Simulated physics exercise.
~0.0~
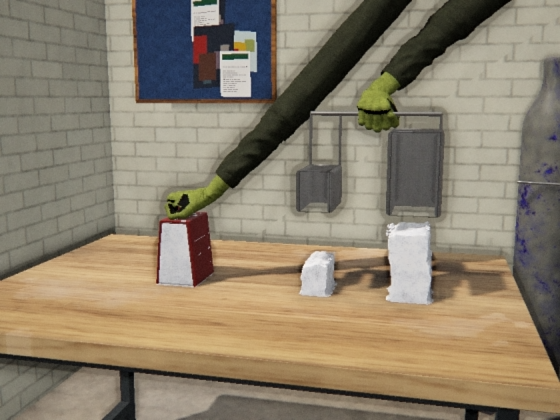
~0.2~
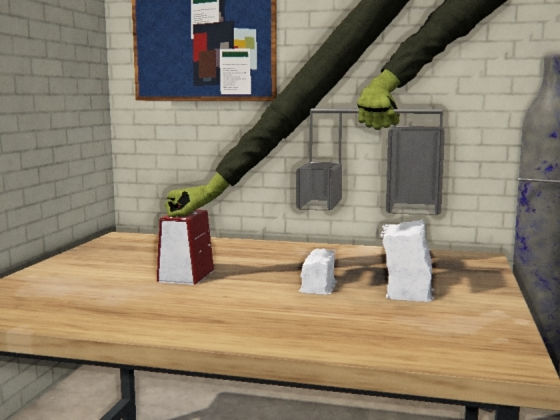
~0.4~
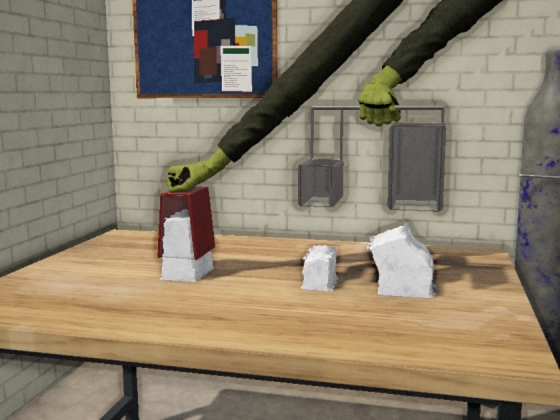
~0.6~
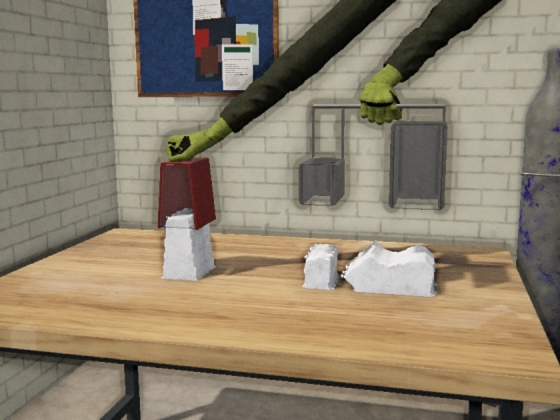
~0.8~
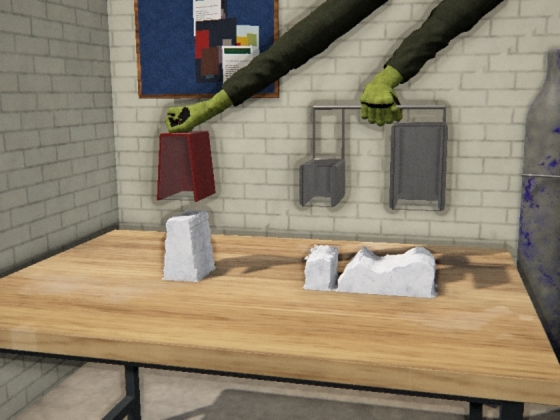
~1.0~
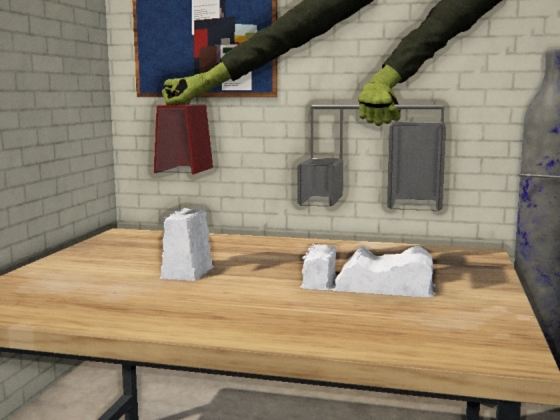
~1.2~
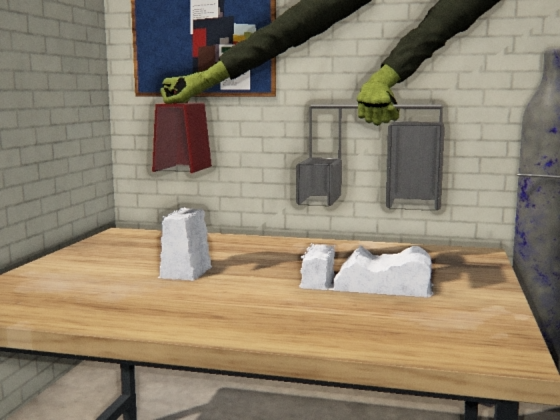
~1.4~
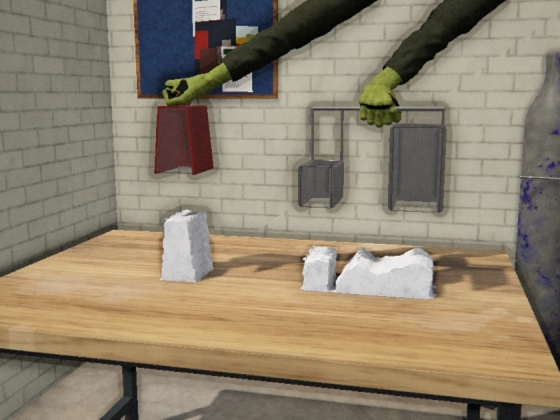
In the video, a green hand lifts a red tapered mould off a white, snowy block on a wooden table while the taller of two blocks to the right slumps into a low heap; the unmoulded block stays standing beneath the raised mould.
